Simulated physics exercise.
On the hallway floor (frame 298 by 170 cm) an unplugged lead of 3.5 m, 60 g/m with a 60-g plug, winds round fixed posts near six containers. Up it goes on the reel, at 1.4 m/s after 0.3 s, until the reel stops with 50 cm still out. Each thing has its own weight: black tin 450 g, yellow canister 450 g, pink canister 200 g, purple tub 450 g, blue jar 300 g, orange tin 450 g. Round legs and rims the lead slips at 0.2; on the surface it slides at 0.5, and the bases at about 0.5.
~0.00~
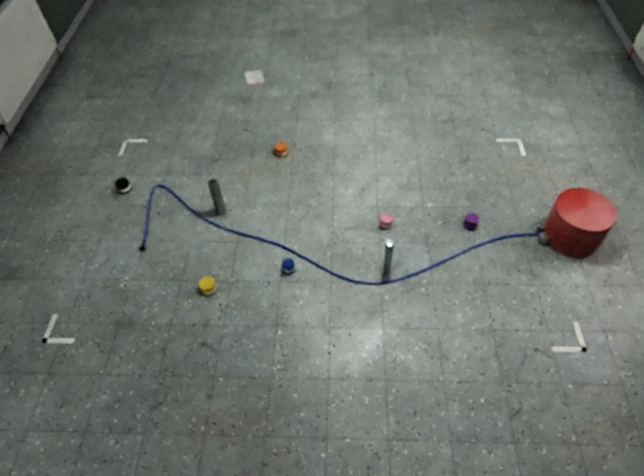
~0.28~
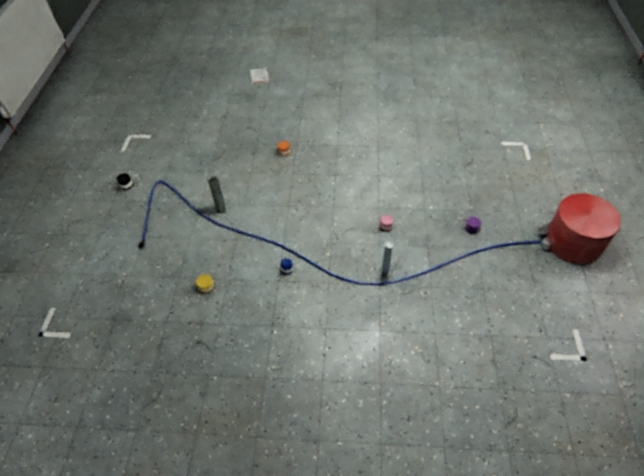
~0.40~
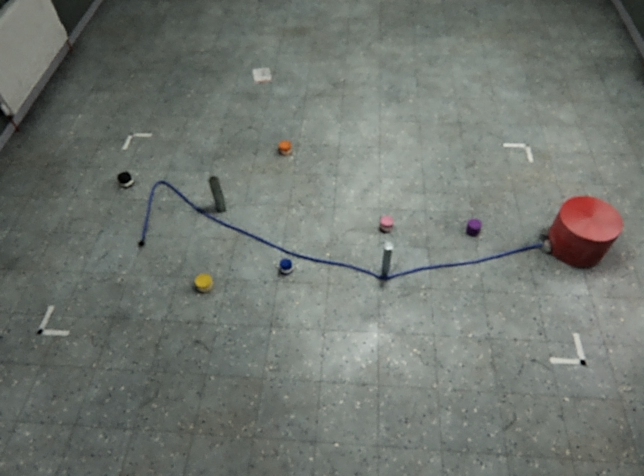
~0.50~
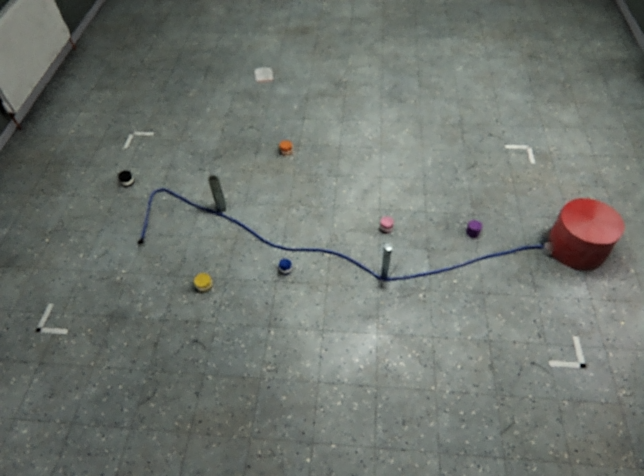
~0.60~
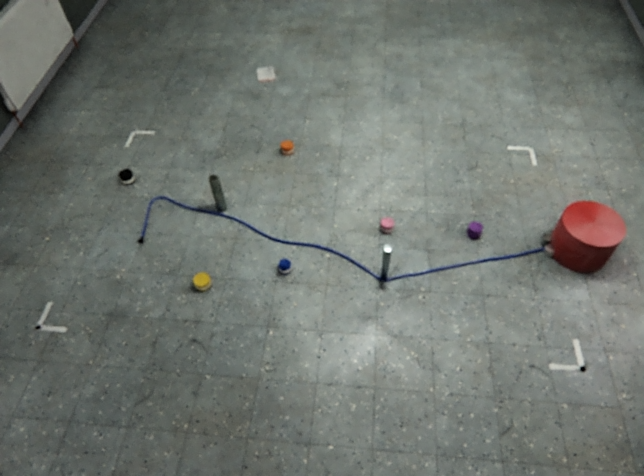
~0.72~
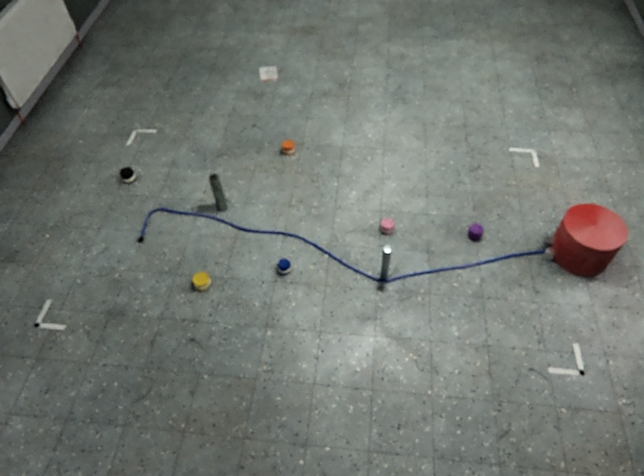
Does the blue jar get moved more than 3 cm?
My guess is it stays roughly stationary.
At 1.2 s, plug at (211, 247); nothing else has moved.
At 1.7 s, plug at (314, 263); nothing else has moved.
At 2.2 s, plug at (438, 282); nothing else has moved.
At 2.7 s, plug at (486, 278); nothing else has moved.
At 3.5 s, plug at (486, 278); blue jar 0 cm off its start at (284, 263).
